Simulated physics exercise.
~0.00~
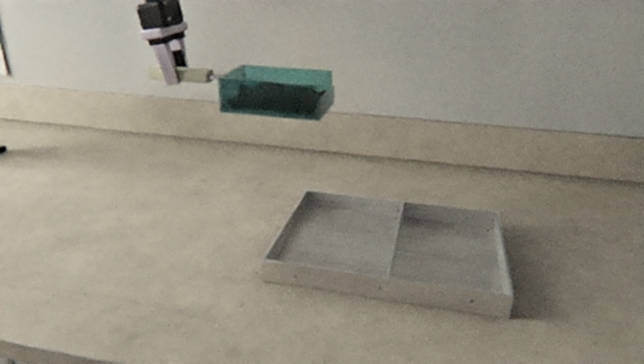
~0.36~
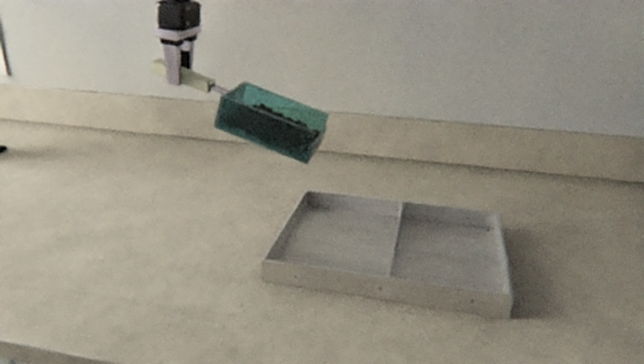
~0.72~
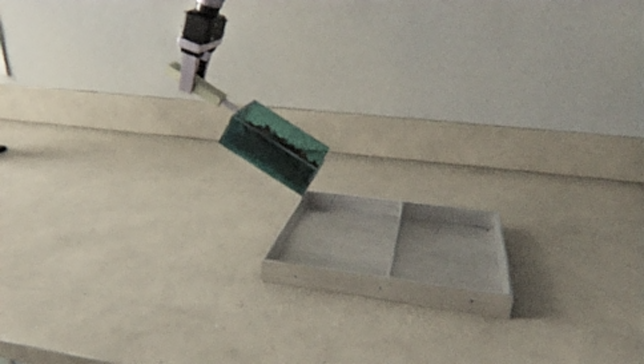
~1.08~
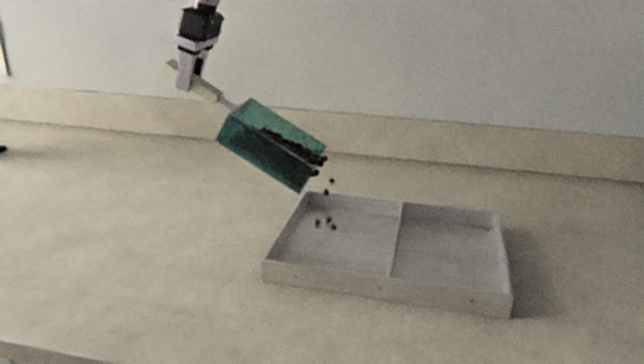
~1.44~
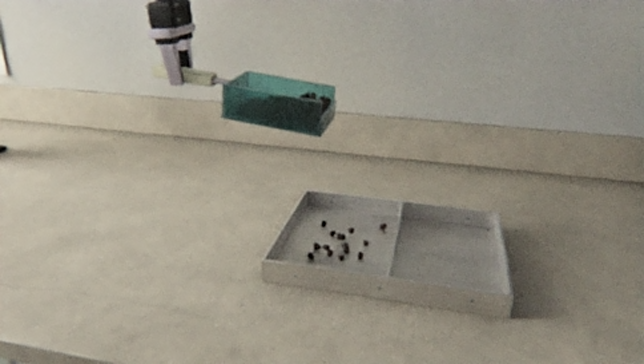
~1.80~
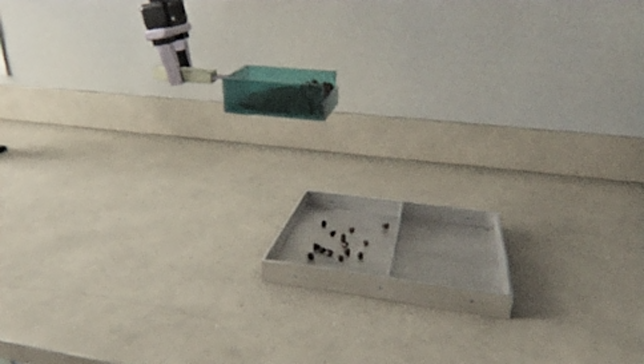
In the video, a robotic arm holds a teal see-through box of dark beans above a divided pale tray, lowers and tips it to the right, and spills some into the tray's left section. It then raises and levels the box, with most beans still inside.
